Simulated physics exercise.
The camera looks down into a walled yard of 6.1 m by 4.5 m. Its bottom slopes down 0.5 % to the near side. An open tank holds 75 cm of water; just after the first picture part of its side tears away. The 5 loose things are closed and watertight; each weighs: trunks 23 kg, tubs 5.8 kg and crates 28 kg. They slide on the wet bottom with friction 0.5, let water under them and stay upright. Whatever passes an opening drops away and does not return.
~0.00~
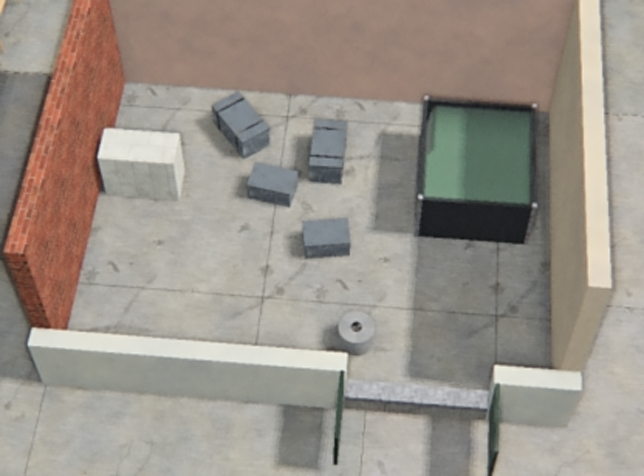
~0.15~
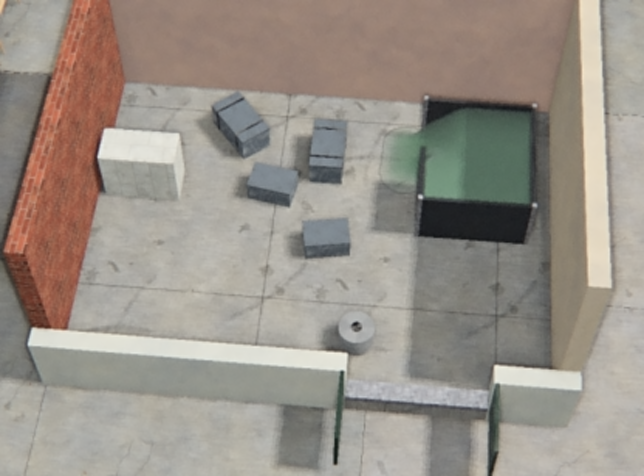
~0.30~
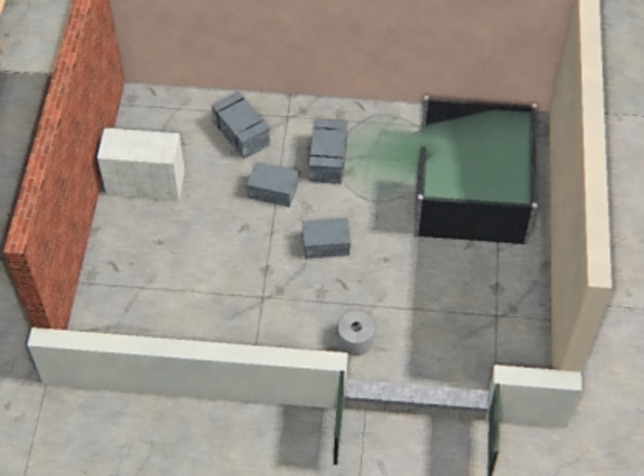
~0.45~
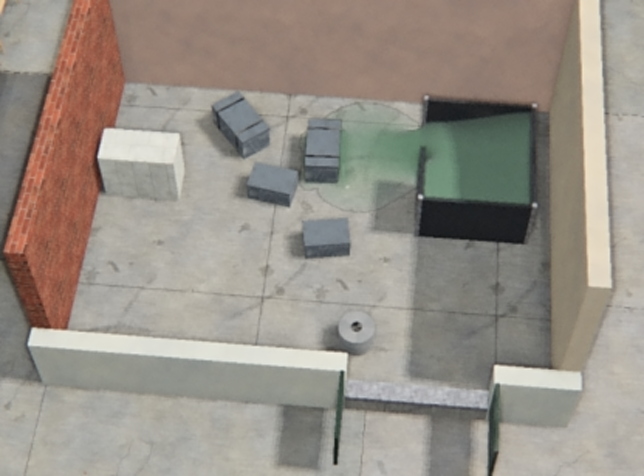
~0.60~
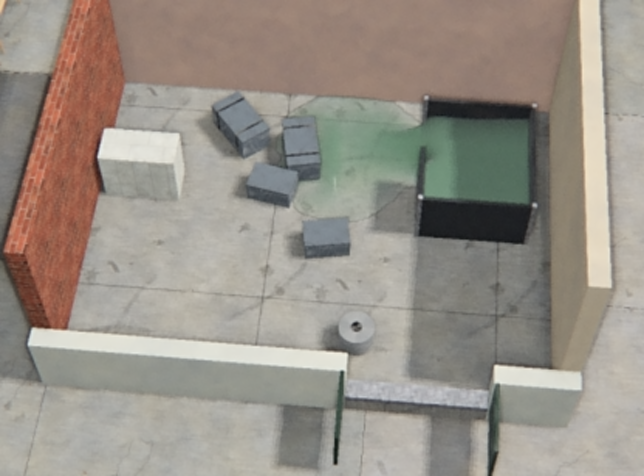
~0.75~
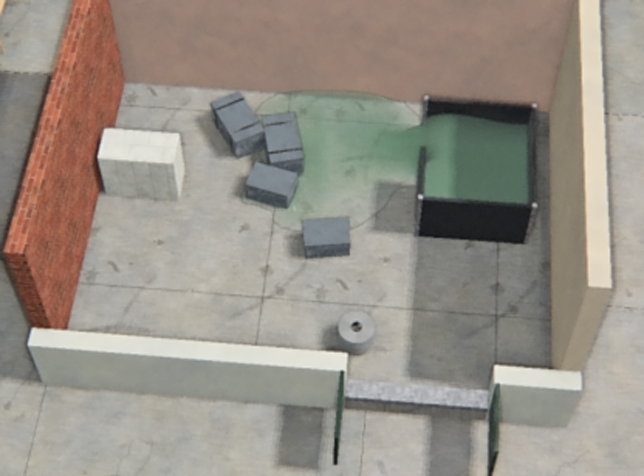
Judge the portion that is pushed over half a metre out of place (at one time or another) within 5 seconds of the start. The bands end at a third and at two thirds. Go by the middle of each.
It is from one to two thirds.
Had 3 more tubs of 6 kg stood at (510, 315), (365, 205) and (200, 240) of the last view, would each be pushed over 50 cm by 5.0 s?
In turn: Short of it, less, more.
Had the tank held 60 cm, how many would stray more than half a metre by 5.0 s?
In that case 3 of them.
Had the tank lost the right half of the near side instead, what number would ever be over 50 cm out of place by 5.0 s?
In that case 1 of them.
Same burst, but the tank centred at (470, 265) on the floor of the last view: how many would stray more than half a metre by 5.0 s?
Then 4.
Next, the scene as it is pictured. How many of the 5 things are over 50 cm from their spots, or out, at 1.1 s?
By then 1.
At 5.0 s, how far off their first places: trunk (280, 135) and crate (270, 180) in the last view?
In turn: 100 cm, 150 cm.
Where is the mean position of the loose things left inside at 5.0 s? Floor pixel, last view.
At about (260, 237).
After 1.1 s 1 of 5 are over 50 cm from their spots; 0 afloat.
After 2.2 s 3 of 5 are over 50 cm from their spots; 2 afloat.
After 3.5 s 3 of 5 are over 50 cm from their spots; 2 afloat.
After 5.0 s 3 of 5 are over 50 cm from their spots, and 3 have been at some point; 2 afloat.
